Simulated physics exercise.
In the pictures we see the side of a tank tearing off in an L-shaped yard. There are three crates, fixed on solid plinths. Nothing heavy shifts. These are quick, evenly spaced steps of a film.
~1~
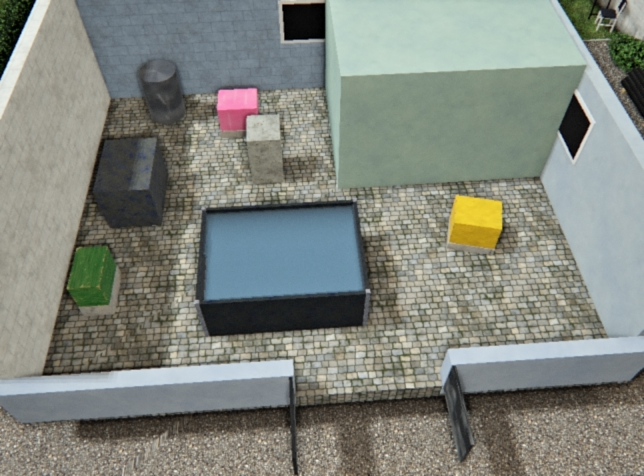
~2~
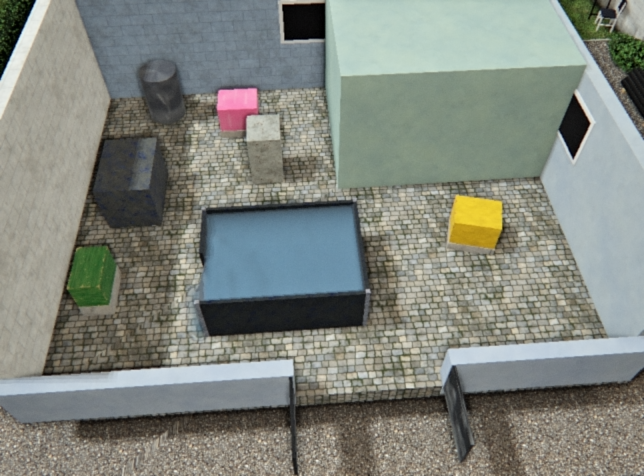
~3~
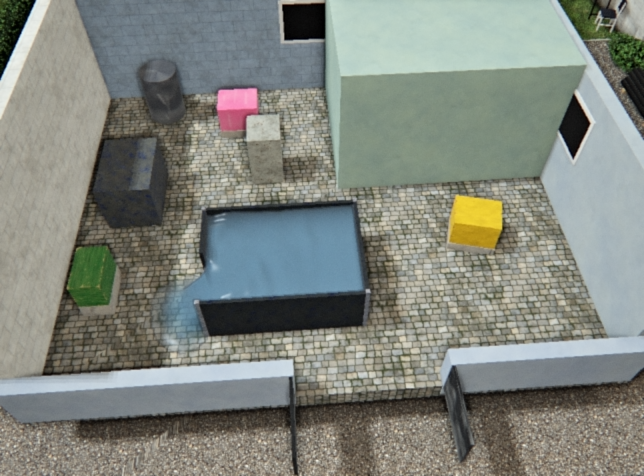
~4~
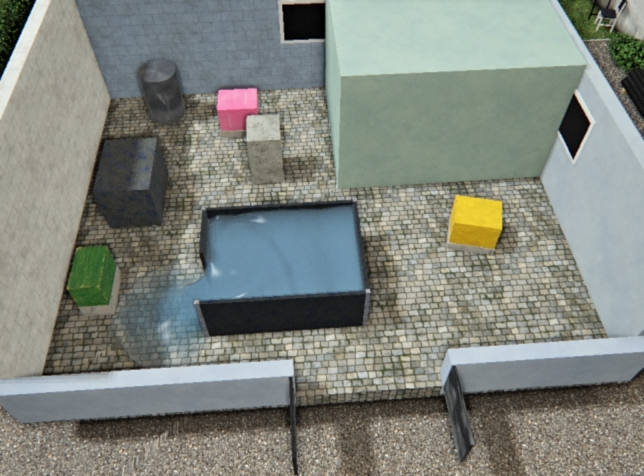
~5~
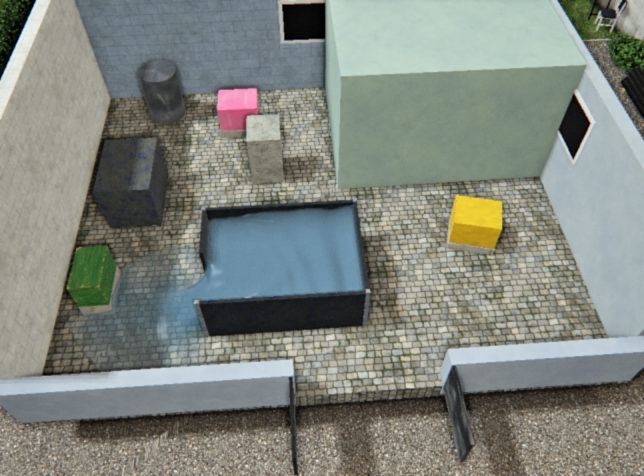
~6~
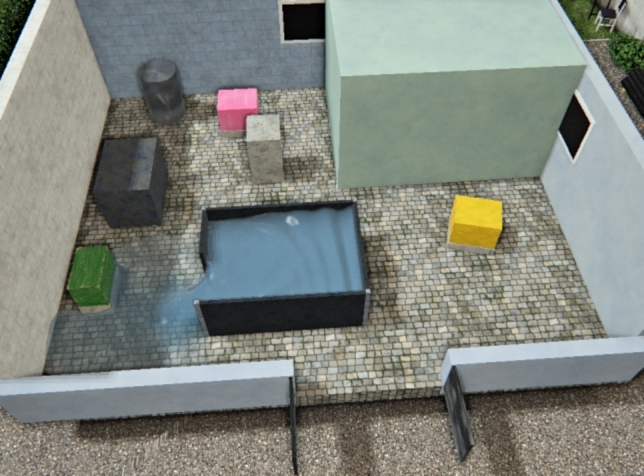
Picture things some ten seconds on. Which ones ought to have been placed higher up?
Green crate: Becomes wet; yellow crate: Remains dry; pink crate: Remains dry.
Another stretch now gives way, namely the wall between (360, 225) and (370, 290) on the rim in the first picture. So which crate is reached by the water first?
My pick is the one in yellow.
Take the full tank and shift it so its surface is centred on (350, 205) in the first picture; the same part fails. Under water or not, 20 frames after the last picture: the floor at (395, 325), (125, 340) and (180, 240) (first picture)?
As listed: Dry, flooded, wet.
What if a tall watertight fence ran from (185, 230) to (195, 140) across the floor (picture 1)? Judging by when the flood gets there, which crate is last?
Looks like the yellow crate.
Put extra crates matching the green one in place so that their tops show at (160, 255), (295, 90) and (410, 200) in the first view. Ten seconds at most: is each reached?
So, in the order given: Flooded, untouched, untouched.
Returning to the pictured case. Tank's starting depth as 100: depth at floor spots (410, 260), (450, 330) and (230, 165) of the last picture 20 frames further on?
In turn 0, 0 and 2 in a hundred.
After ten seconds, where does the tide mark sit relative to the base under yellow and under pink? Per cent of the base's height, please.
Around 40 % and 70 %.
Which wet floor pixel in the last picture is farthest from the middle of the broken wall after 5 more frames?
I'd say around (86, 201).
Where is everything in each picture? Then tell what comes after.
The first picture shows still water in the open tank at (282, 251).
In the second picture, the front is at (203, 338), out from the gap at (207, 297).
In the third picture, water pours out at (208, 300) and has run to (158, 299).
In the fourth picture, the front is at (117, 311), out from the gap at (208, 300).
In the fifth picture, water pours out at (208, 300) and has run to (77, 327).
In the sixth picture, the front is at (46, 362), out from the gap at (208, 300).
A moment on, water covers 15 % of the floor; the green crate water round its plinth, the yellow crate not reached, the pink crate not reached.
Next, water covers 25 % of the floor; the green crate water round its plinth, the yellow crate not reached, the pink crate not reached.
Then, water covers 40 % of the floor; the green crate water round its plinth, the yellow crate not reached, the pink crate water round its plinth.
Later, water covers 80 % of the floor; the green crate water round its plinth, the yellow crate water round its plinth, the pink crate water round its plinth.
In the end, water covers 100 % of the floor; the green crate was topped, the yellow crate stayed above the water, the pink crate stayed above the water.
